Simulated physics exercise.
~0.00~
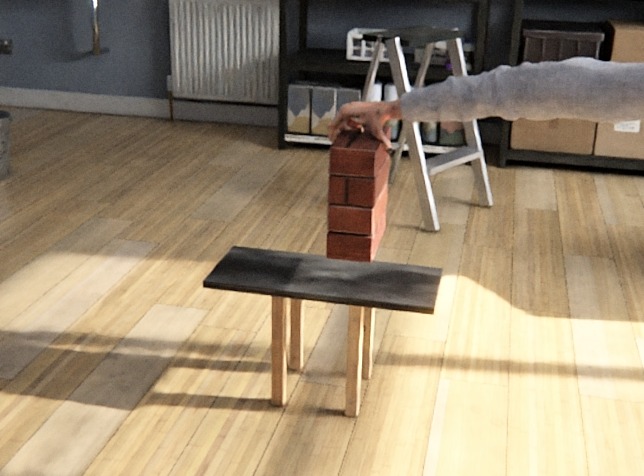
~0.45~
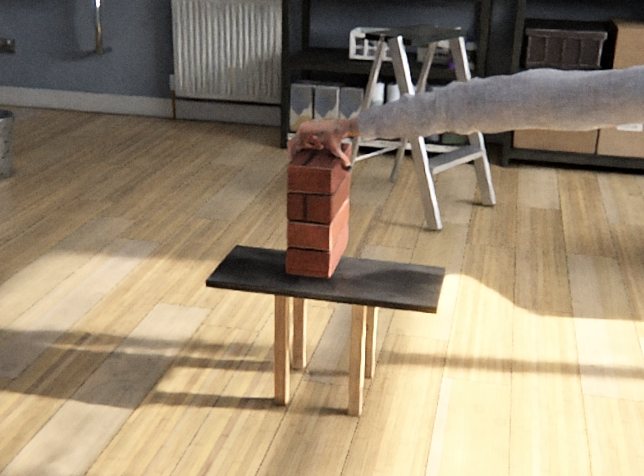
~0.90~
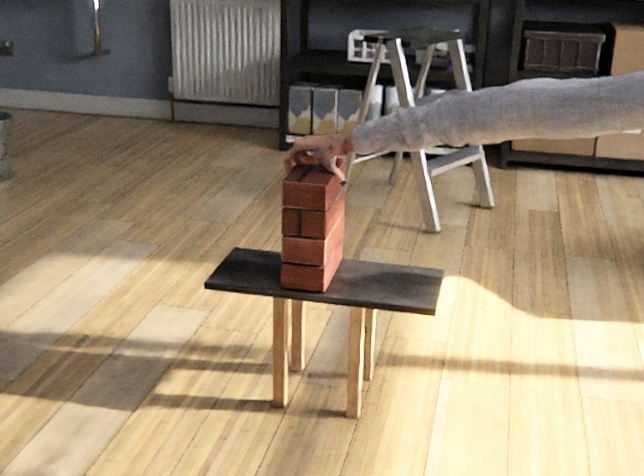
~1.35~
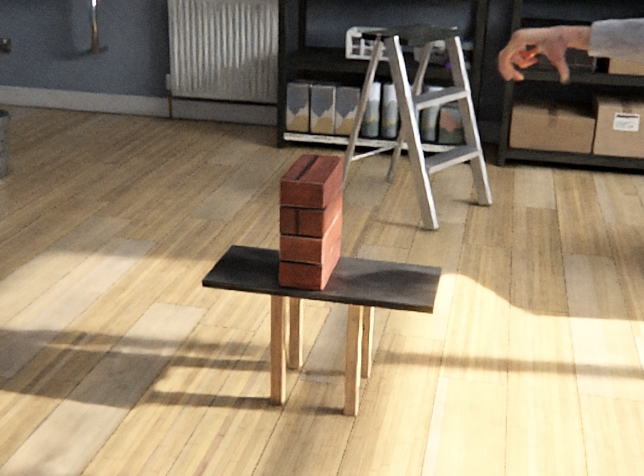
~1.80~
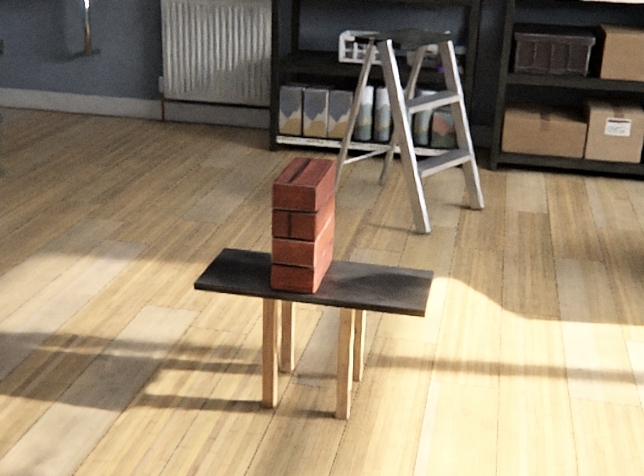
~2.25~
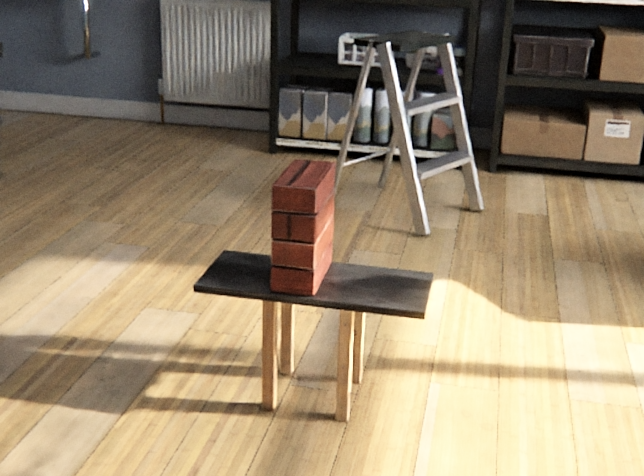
On a wooden floor, a hand sets stacked bricks on a black stand, which stays steady.
